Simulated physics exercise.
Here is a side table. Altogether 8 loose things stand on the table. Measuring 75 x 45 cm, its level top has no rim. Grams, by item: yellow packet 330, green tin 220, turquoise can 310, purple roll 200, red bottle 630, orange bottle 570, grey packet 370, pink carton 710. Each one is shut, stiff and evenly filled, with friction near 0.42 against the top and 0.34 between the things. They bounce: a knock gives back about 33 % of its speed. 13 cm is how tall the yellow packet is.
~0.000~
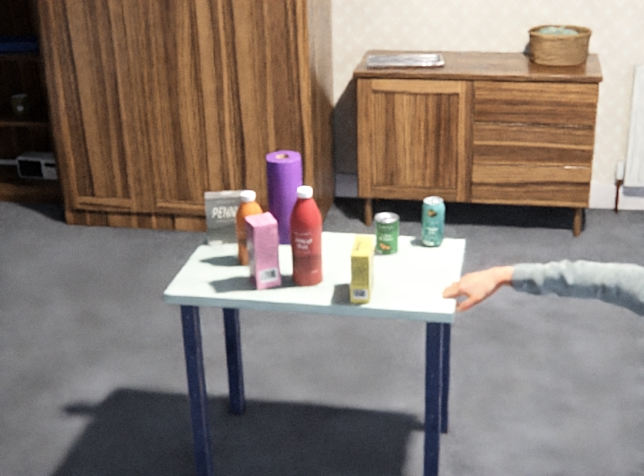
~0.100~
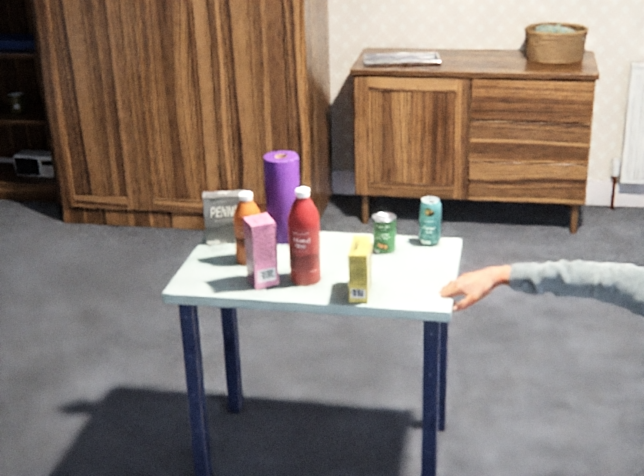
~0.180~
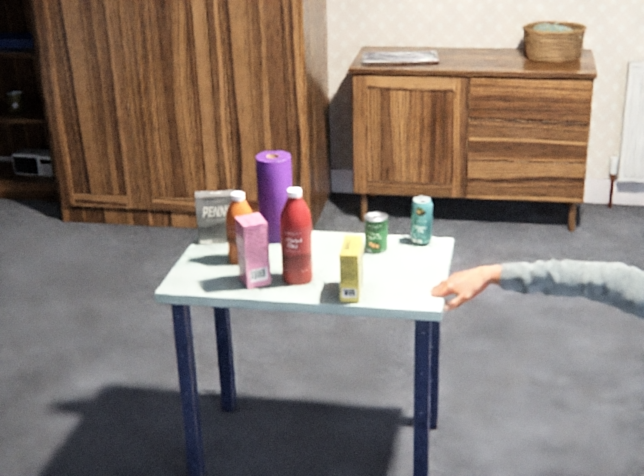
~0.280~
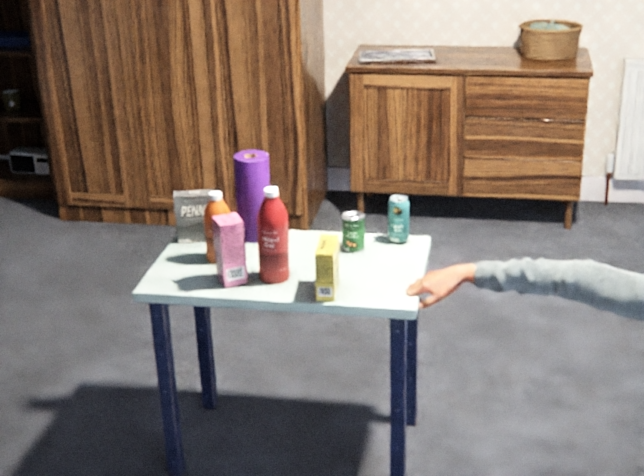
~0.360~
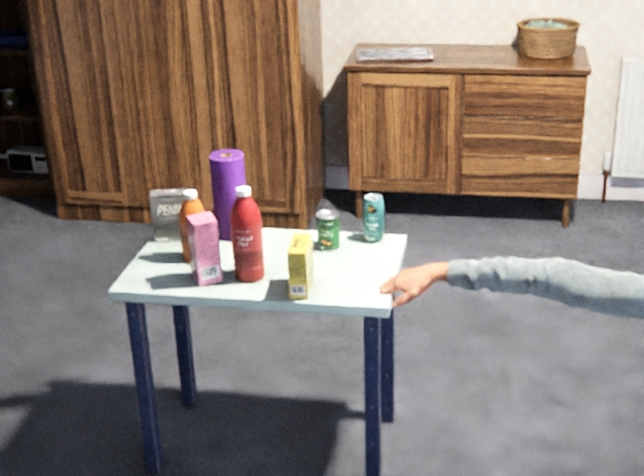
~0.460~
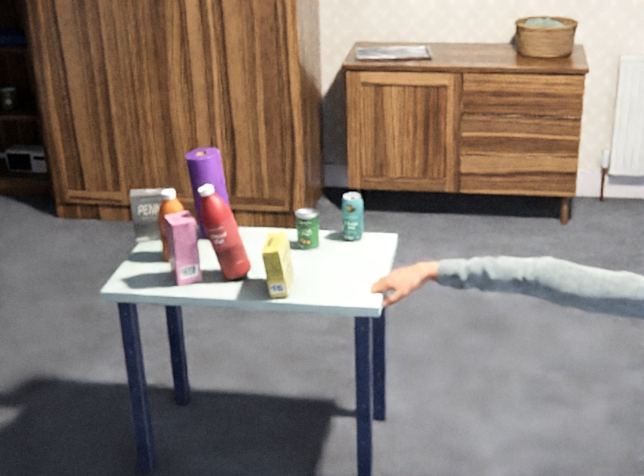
A hand pushing a small table of bottles, cans and cartons to the left, the red bottle and purple roll tilting leftward.
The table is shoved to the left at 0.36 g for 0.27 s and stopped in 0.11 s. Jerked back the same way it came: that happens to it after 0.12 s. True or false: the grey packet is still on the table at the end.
False.
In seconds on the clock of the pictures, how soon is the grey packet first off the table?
At around 0.7 seconds on the pictures' clock.
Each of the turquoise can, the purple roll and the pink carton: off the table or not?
Final state - the turquoise can stays within bounds; the purple roll ends out of bounds; the pink carton ends out of bounds.
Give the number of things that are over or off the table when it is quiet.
That makes 6.
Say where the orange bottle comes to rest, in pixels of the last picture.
About (214, 225).
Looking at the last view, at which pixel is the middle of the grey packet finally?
About (120, 435).
By 0.76 s, table 11 cm from its start; grey packet now off the table; yellow packet on its side; red bottle tilted 74°.
By 0.96 s, pink carton now off the table; yellow packet on its side; purple roll on its side.
By 1.26 s, yellow packet on its side; purple roll on its side; red bottle on its side.
By 2.06 s, purple roll now off the table; yellow packet on its side; red bottle on its side.
When it is over (3.1 s), off the table, purple roll, grey packet and pink carton; lying over on the table, yellow packet, red bottle and orange bottle; the other 2 within 5 cm of the start. In the last view, grey packet near (120, 435).
